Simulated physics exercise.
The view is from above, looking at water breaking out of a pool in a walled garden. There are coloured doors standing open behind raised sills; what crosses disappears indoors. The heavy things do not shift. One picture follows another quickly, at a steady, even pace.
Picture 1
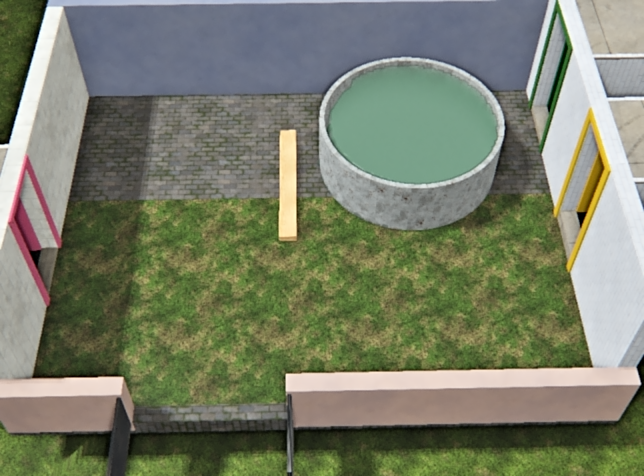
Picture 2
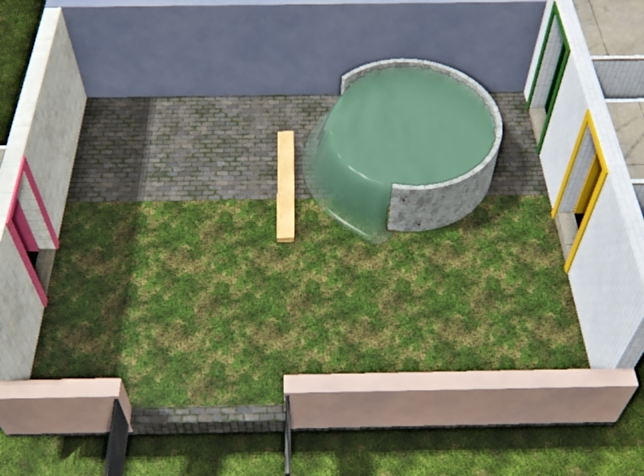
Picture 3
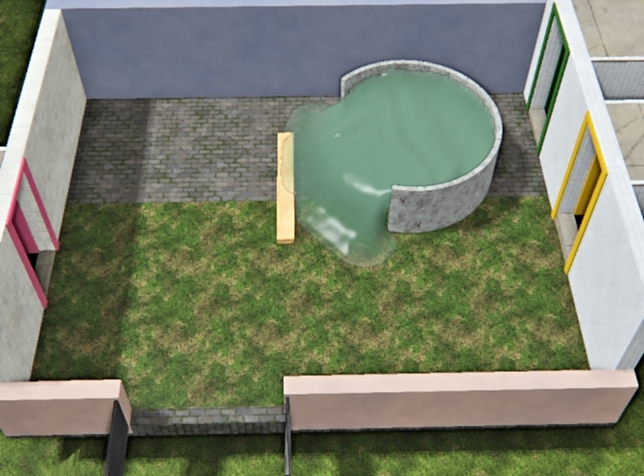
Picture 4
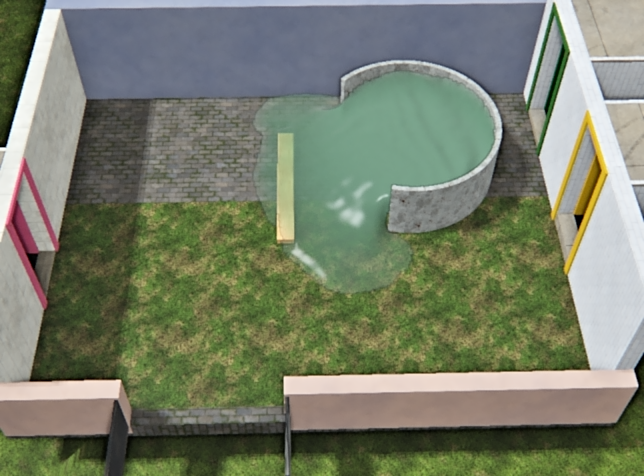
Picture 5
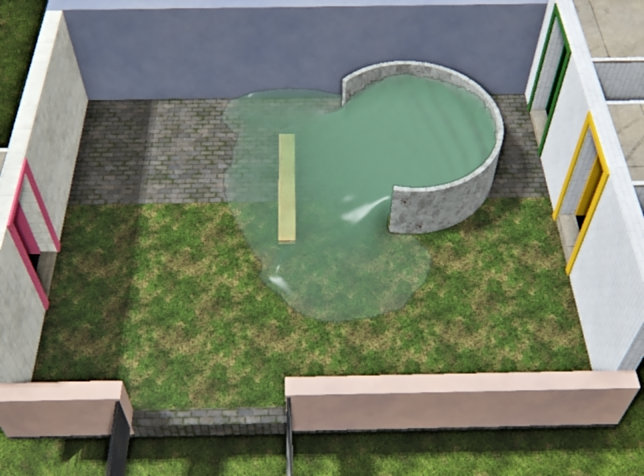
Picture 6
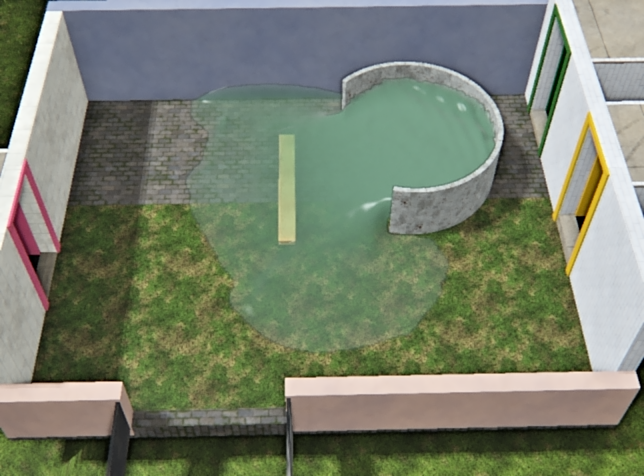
Green water sits still in a round stone pool inside a walled garden, then pours out through a gap on the pool's left side. It spreads over the paving and grass, surrounds the wooden plank, and widens into a thin, pale sheet reaching left and toward the front wall.
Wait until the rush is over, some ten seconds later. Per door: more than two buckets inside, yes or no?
Per door - pink door: Yes, yellow door: No, green door: No.
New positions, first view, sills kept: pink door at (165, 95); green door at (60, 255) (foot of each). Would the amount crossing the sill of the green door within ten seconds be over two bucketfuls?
Result: Green one rises above.
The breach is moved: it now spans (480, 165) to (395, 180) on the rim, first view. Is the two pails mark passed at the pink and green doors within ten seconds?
Well, the pink door gets more, but the green door gets more.
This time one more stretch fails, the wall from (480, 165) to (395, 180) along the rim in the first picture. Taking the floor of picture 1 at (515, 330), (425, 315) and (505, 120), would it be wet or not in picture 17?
Sequence of results: Reached by the flood, reached by the flood, missed by the flood.
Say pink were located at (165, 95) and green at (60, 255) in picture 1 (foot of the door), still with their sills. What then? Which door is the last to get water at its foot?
Answer: The yellow door.
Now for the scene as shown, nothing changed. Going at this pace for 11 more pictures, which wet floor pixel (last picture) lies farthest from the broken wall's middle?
Near (82, 411).
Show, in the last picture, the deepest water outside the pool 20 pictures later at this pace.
Roughly (34, 375).
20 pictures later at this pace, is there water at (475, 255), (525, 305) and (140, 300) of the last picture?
First spot spared, second spot spared, third spot submerged.
A moment on, water covers 60 % of the floor; the pink door not reached, the yellow door not reached, the green door not reached.
Next, water covers 75 % of the floor; the pink door wet at the sill, nothing in, the yellow door not reached, the green door not reached.
Then, water covers 80 % of the floor; the pink door far over two buckets in, the yellow door not reached, the green door not reached.
Later, water covers 90 % of the floor; the pink door far over two buckets in, the yellow door not reached, the green door wet at the sill, nothing in.
In the end, water covers 95 % of the floor; the pink door far over two buckets in, the yellow door wet at the sill, nothing in, the green door wet at the sill, nothing in.
